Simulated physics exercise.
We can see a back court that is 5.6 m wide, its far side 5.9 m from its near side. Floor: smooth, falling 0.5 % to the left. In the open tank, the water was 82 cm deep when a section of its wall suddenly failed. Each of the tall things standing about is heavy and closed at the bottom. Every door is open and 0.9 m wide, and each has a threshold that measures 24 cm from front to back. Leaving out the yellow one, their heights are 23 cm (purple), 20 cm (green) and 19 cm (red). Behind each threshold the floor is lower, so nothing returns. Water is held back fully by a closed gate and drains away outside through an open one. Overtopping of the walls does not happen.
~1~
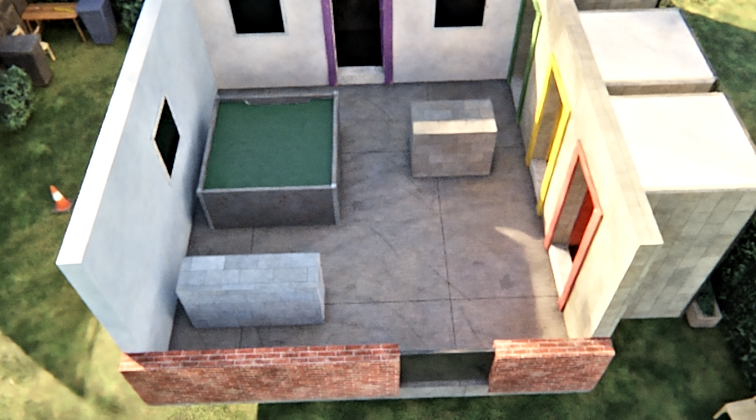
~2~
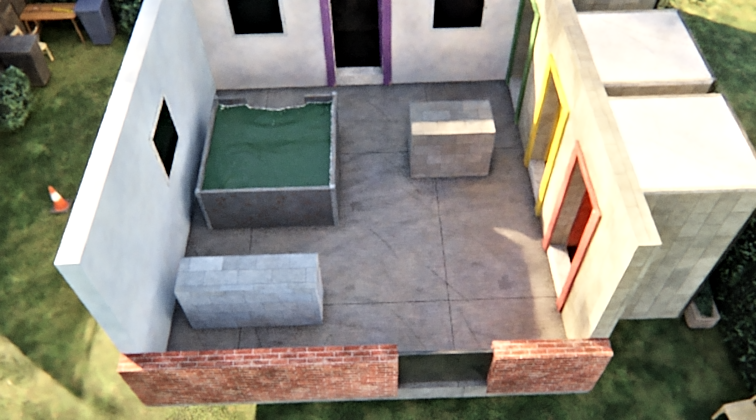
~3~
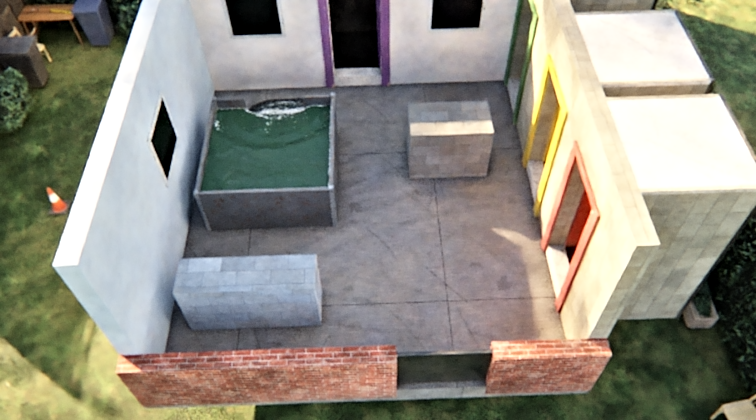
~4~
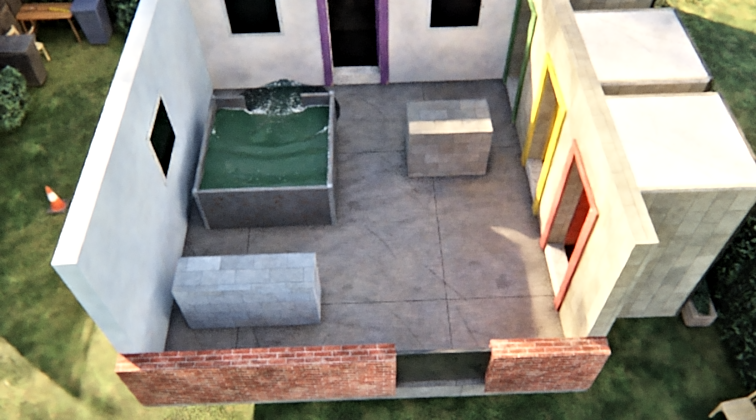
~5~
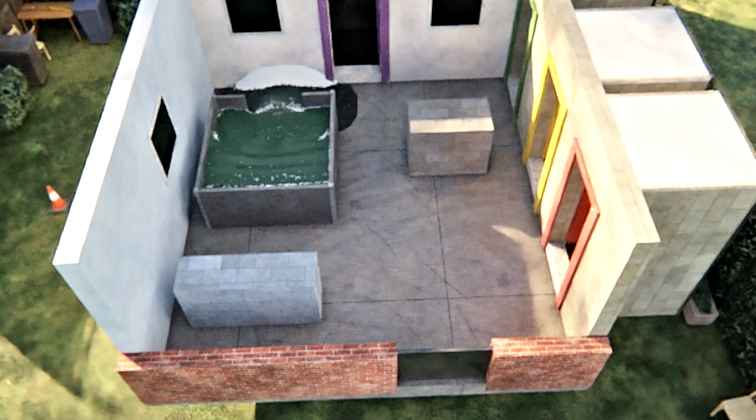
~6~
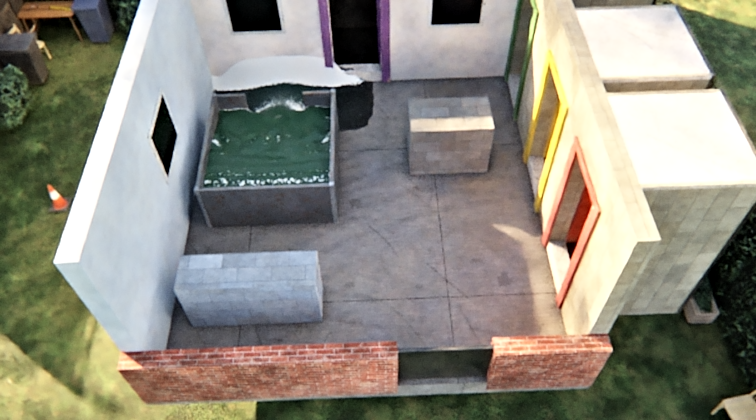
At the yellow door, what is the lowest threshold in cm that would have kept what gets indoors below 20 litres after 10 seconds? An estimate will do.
Somewhere near 6.5 cm.
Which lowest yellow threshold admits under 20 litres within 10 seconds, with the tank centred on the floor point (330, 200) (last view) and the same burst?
New minimum height: Approx. 6.0 cm.
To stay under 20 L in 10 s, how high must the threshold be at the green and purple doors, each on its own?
About 23 cm at green and 18 cm at purple.
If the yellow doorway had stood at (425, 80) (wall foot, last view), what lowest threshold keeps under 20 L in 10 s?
You'd want it roughly 13.0 cm high.
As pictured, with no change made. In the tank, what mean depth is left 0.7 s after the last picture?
The mean depth is about 55 cm.
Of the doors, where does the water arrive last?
I'd say the red door.
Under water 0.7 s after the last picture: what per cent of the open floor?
Some 20 per cent is wet.
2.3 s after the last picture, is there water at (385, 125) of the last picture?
At that moment it's submerged.
Then, 0.7 s after the last picture water covers 20 % of the floor, deepest (63 cm) near (215, 92); it has not reached the yellow door.
Then, 2.3 s after the last picture water covers 45 % of the floor, deepest (37 cm) near (290, 89); 7 cm at the yellow door, 0 litres in over its 19 cm threshold.
Then, 9.3 s after the last picture water covers 95 % of the floor, deepest (14 cm) near (290, 89); 12 cm at the yellow door, 0 litres in over its 19 cm threshold.
At the yellow door as built, the water peaked near 12 cm, 9.3 s after the last picture.
With a threshold of 5.5 cm, 31 litres would have come in within the 10 s; with 8 cm, 7 litres. So under 20 litres takes about 6.5 cm.
